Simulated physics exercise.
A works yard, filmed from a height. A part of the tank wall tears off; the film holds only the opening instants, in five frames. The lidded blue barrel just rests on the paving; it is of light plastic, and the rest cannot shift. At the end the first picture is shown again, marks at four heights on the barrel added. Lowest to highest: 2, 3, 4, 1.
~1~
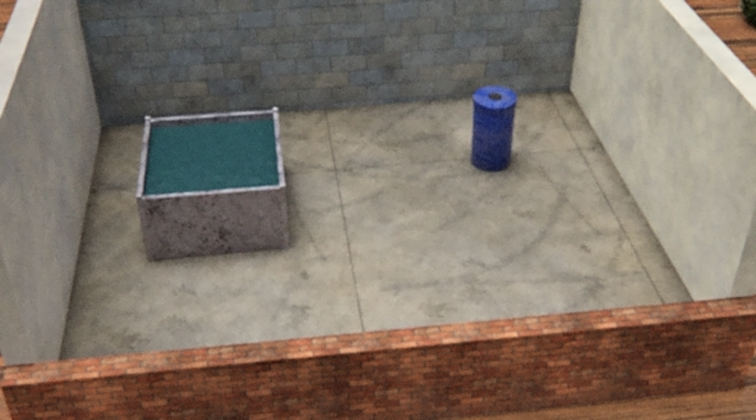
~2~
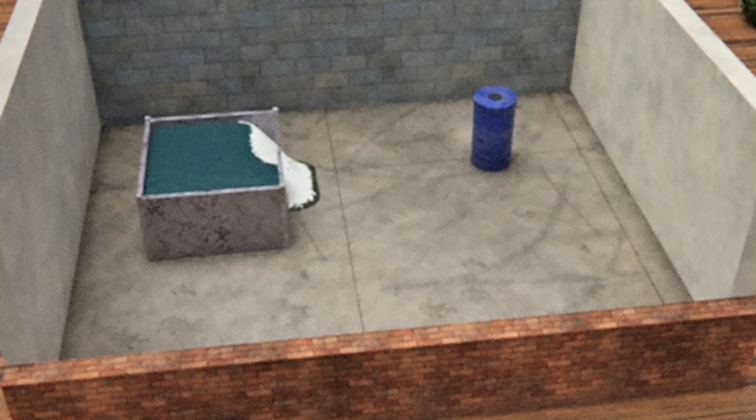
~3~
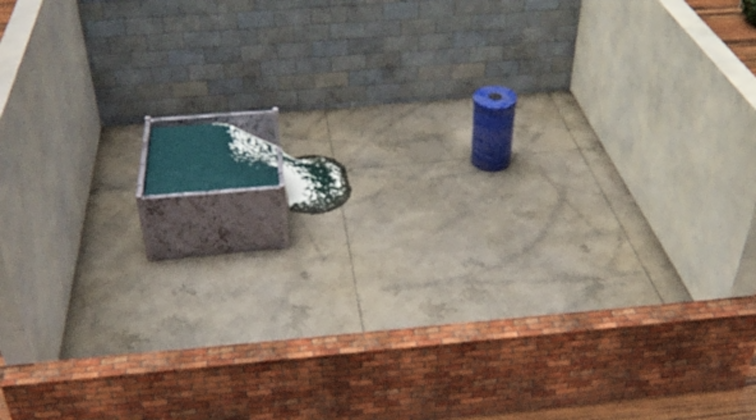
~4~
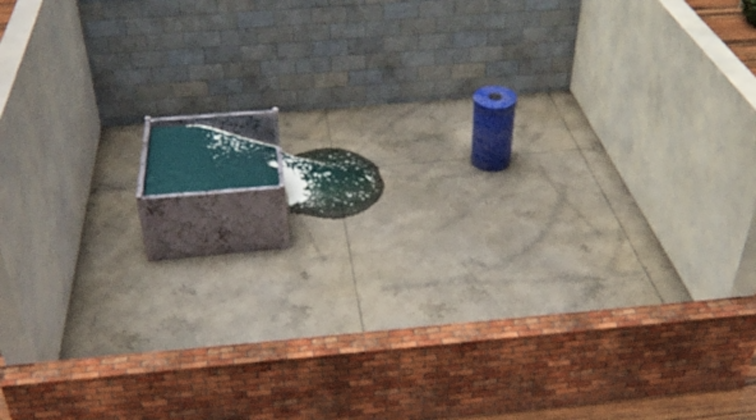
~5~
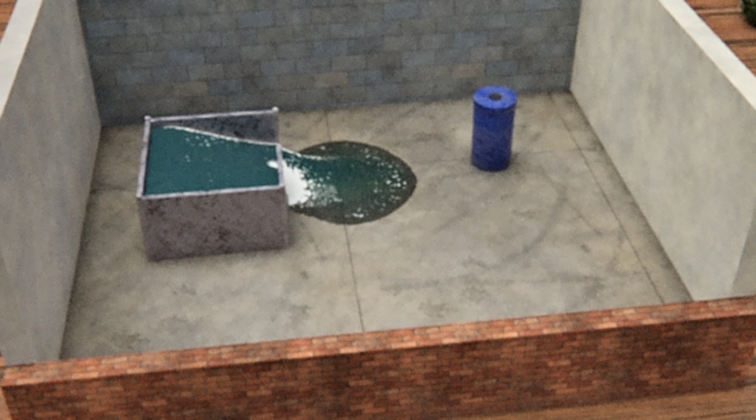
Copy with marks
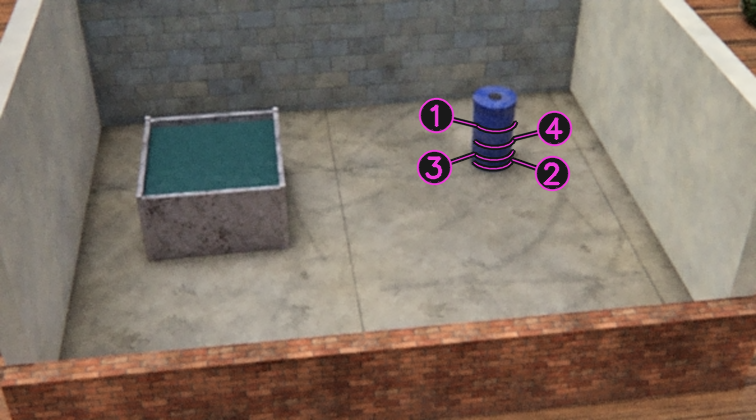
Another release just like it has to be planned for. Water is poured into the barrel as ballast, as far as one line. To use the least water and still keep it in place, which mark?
Use mark 4.
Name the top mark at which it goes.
It is 3.
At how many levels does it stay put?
Two of them.
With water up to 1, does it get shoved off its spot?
No, that is safe.
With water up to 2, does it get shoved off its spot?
Yes, that goes wrong.
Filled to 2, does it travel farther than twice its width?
Yes, clearly.
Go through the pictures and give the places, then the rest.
Lid of the blue barrel at (496, 97); tank full, its middle at (212, 158).
Water covers 1 % of the ground and is seen nearest the barrel at (306, 177).
Water covers 3 % of the ground and is seen nearest the barrel at (339, 176).
Water covers 4 % of the ground and is seen nearest the barrel at (372, 173).
Lid of the blue barrel at (496, 97); water covers 7 % of the ground and is seen nearest the barrel at (405, 174).
On the marked copy, 1 at (499, 131); 2 at (496, 168); 3 at (496, 159); 4 at (498, 147); from the bottom up 2, 3, 4, 1.
Choosing 1, it does not move.
Choosing 2, it is pushed about 5 times its own width away.
Choosing 3, it is pushed about its own width away.
Choosing 4, it does not move.
